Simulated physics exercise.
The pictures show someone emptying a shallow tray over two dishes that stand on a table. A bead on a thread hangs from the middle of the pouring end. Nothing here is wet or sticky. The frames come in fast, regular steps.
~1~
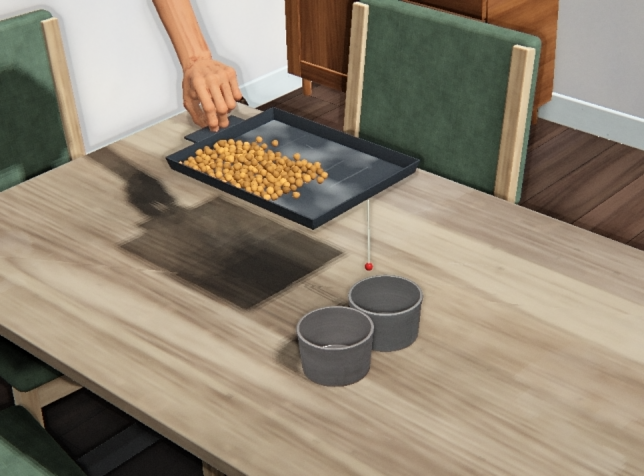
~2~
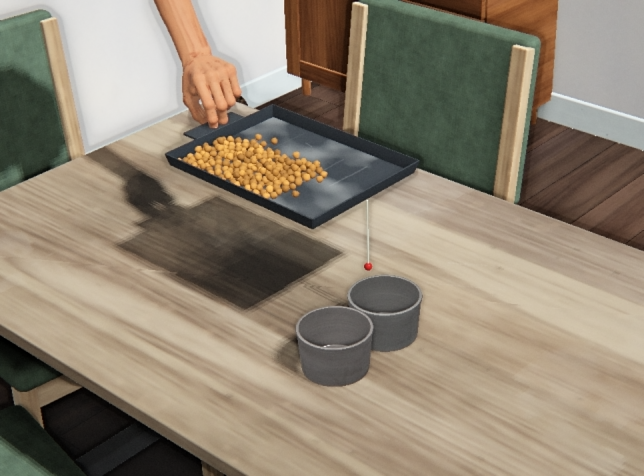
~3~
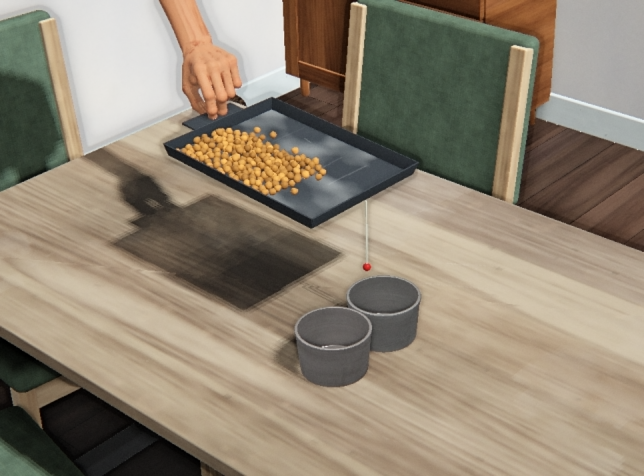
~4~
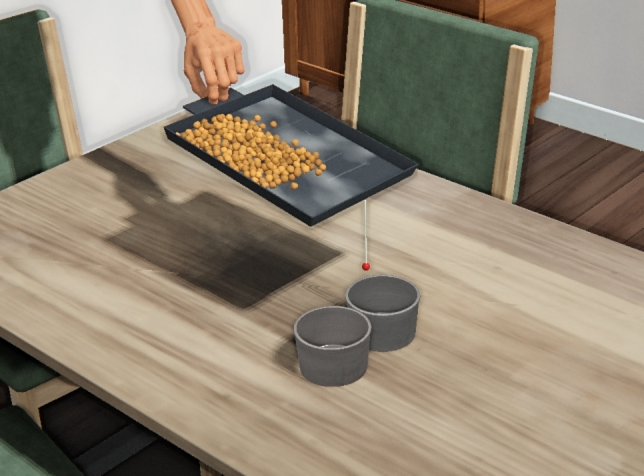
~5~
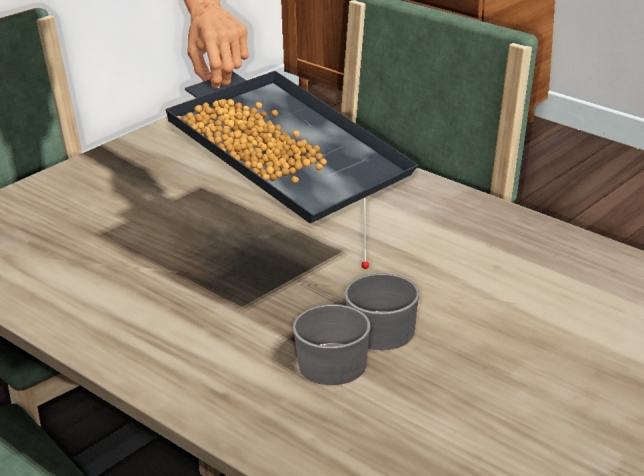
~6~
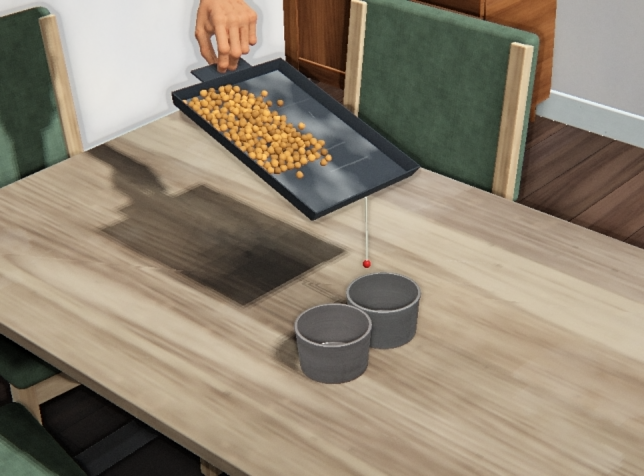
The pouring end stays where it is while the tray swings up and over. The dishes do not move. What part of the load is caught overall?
Together they catch under half.
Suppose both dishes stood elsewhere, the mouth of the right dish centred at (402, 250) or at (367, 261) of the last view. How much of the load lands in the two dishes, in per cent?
The first gives 30 %, the second 0 %.
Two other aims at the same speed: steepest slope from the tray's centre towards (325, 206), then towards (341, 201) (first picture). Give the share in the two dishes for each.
In turn 70 and 90 in a hundred.
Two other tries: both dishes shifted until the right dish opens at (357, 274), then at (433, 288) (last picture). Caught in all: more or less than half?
First below a half, then not half.
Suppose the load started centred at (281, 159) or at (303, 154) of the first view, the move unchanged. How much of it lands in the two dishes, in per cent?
Roughly 20 per cent, and 20 per cent.
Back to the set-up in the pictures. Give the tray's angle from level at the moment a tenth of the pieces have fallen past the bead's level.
Roughly 70°.
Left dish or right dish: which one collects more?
The winner is the dish on the right.
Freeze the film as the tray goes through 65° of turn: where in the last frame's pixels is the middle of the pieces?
Roughly at (386, 181).
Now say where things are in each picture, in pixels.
Corners of the pouring end at (313, 217) and (415, 160), level; middle of the load at (251, 169), roasted chickpeas; left dish at (363, 357); right dish at (413, 323); bead on its thread at (369, 267), in the first frame.
Corners of the pouring end at (312, 217) and (414, 161), level; middle of the load at (250, 167), in the second frame.
Corners of the pouring end at (312, 216) and (414, 162), tipped barely, lowest at the right corner; middle of the load at (249, 161), in the third frame.
Corners of the pouring end at (312, 214) and (414, 164), tipped a little, lowest at the right corner; middle of the load at (249, 151), in the fourth frame.
Corners of the pouring end at (313, 212) and (414, 164), tipped clearly, lowest at the right corner; middle of the load at (250, 140), in the fifth frame.
Corners of the pouring end at (316, 210) and (416, 165), tipped clearly, lowest at the right corner; middle of the load at (255, 129); left dish at (361, 354); right dish at (411, 320), in the sixth frame.
Soon, tray tipped steeply; most on the tray; a stray few in the right dish; a small part outside both; about a quarter in the air.
A while on, tray tipped past a quarter turn; about a quarter on the tray; a stray few in the left dish; a small part in the right dish; about half outside both; a small part in the air.
Towards the end, tray tipped past a quarter turn; a stray few in the left dish; about a quarter in the right dish; most outside both.
Finally, tray tipped past a quarter turn; a stray few in the left dish; about a quarter in the right dish; most outside both.
